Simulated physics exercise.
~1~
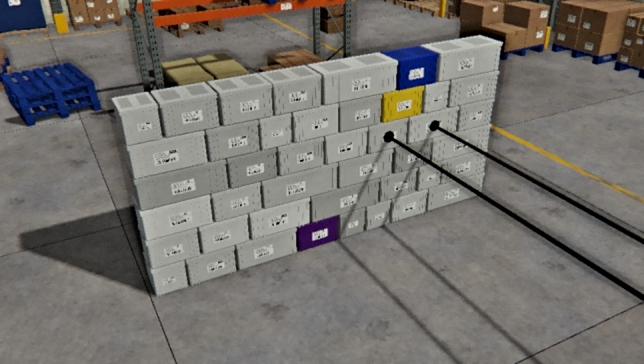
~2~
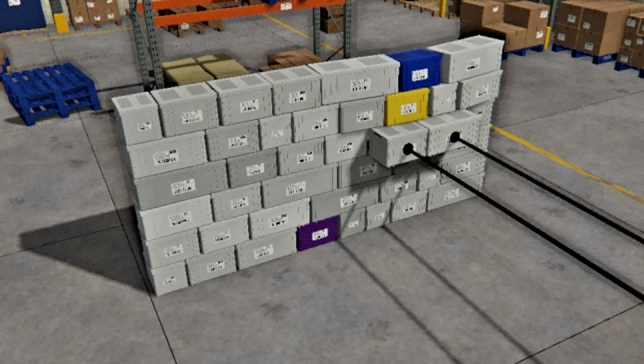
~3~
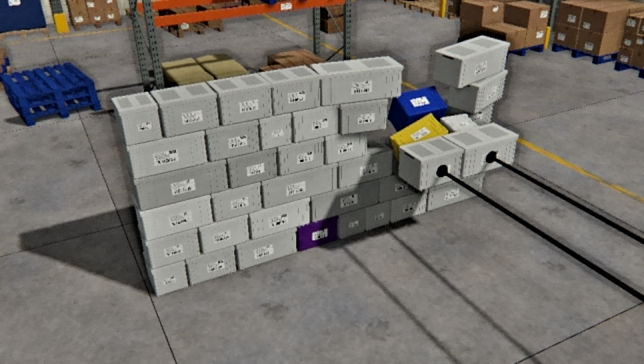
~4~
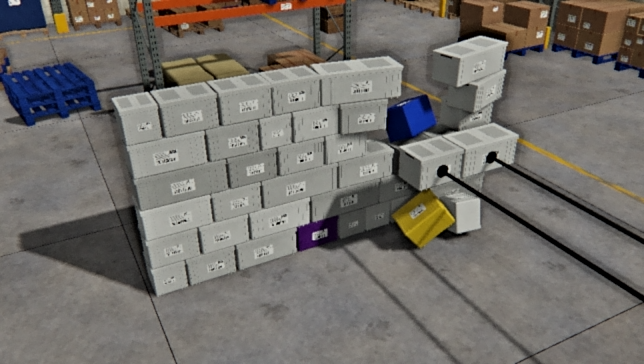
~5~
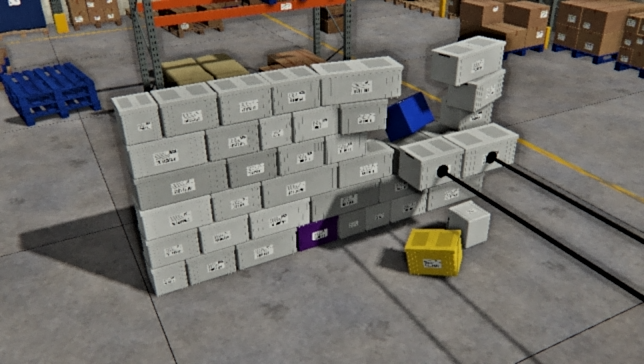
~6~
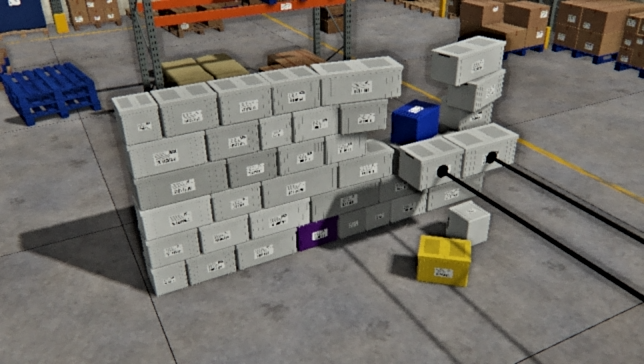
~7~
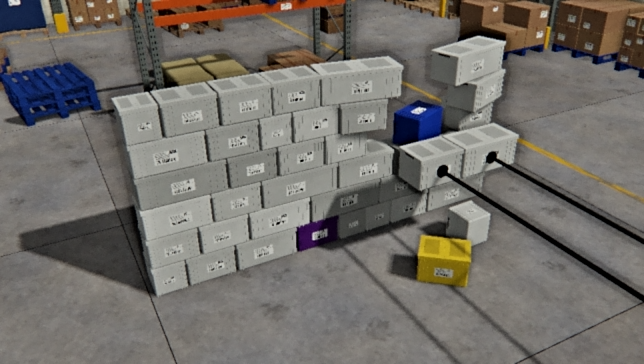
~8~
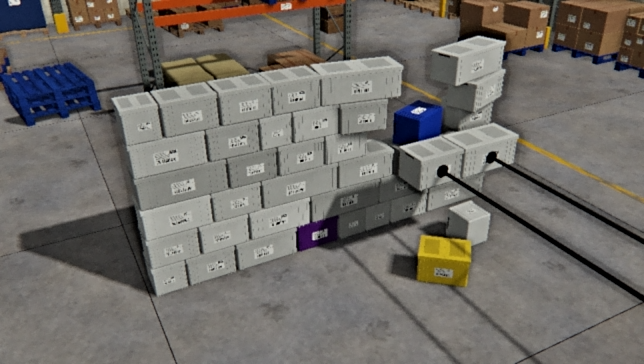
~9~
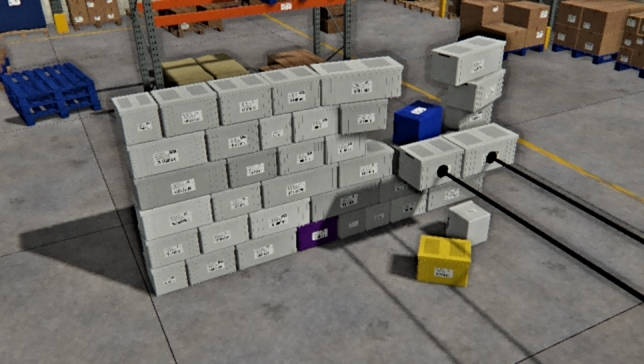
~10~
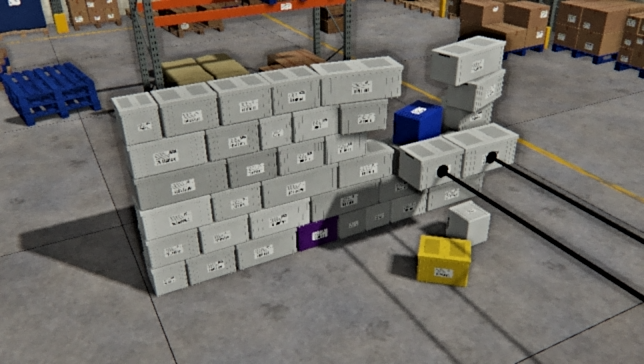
Warehouse floor with two black rods pulling grey totes from a stacked wall, blue and yellow totes tumbling, purple one staying put.
